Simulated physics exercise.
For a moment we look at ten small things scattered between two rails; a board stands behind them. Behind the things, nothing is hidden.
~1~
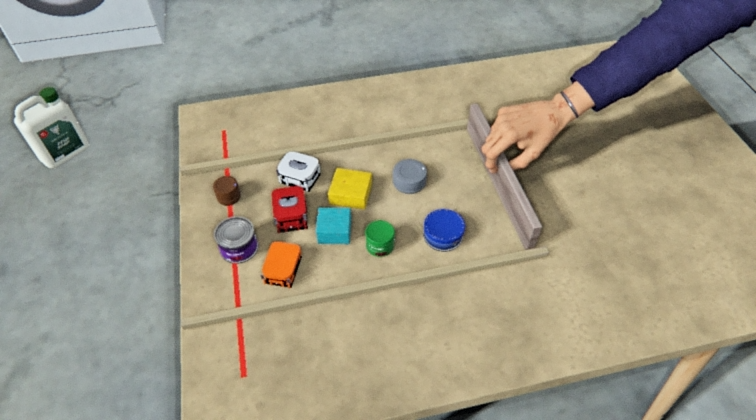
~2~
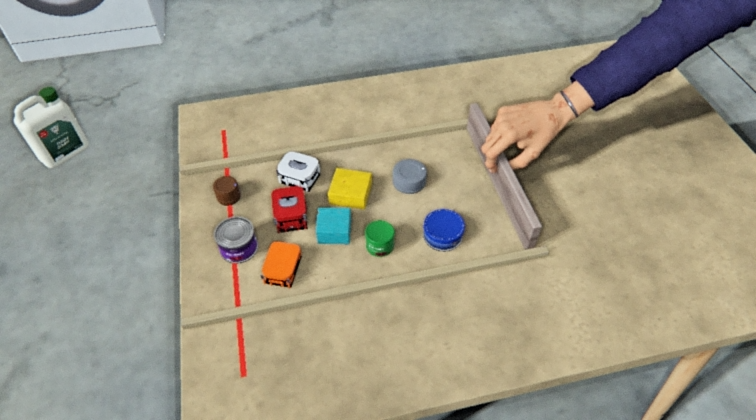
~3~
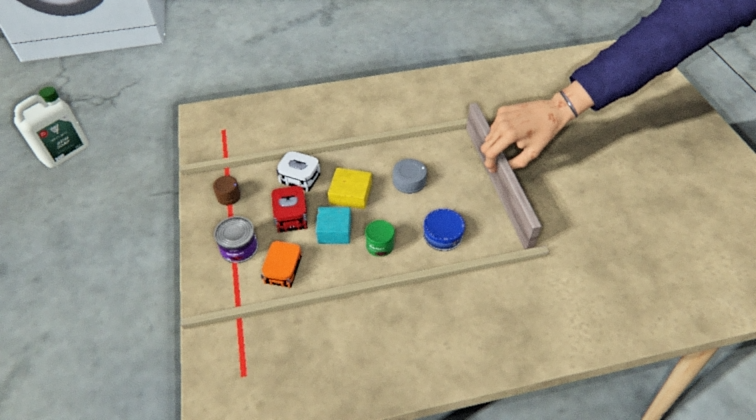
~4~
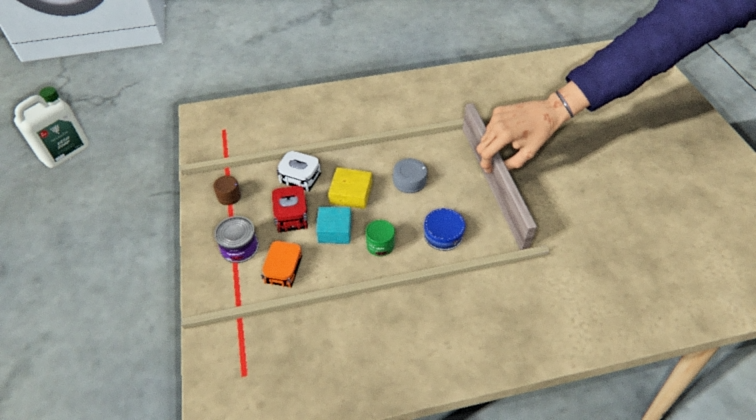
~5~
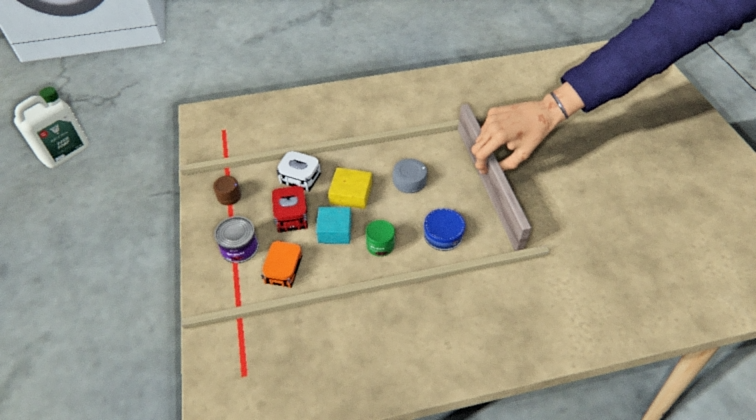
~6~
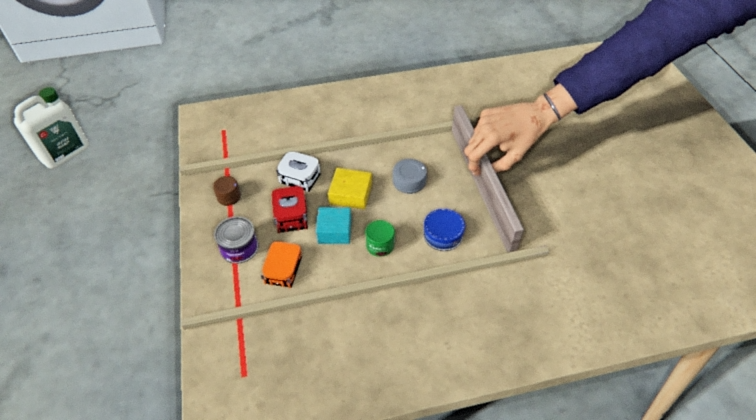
At first, a hand holds a wooden board upright at the right end of two rails, with ten small colourful objects scattered between them and a red line at the left. The hand then slides the board slightly left, while the objects stay where they are, untouched.
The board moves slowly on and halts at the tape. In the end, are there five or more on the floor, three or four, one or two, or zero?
There are three or four on the floor.
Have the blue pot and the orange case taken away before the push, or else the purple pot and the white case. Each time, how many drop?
Try one: 2; try two: 2.
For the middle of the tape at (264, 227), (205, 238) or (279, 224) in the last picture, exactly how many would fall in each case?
Try 1: 1; try 2: 6; try 3: 0.
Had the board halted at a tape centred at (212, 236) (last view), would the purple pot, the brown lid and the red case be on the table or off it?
The purple pot tumbles off; the brown lid drops off; the red case is lost.
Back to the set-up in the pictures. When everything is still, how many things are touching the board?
I count 4 of them.
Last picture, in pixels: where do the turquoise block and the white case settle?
You'll see the turquoise block at (216, 248), with the white case at (212, 176).
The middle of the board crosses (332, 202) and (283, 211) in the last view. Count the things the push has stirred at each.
Note: First position 9; second position 9.
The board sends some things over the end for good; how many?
The number is 3.
Early on, none off yet; brown lid at rest near (227, 191); purple pot at rest near (237, 240); orange case at rest near (282, 265).
A while later, none off yet; brown lid at rest near (227, 191); purple pot moving near (229, 245); orange case travelled a little near (264, 267).
Further along, none off yet; brown lid moving near (221, 191); purple pot travelled well along near (173, 267); orange case travelled well along near (202, 285).
Finally, the number that fall off is three or four; lost, red case, orange case and purple pot.
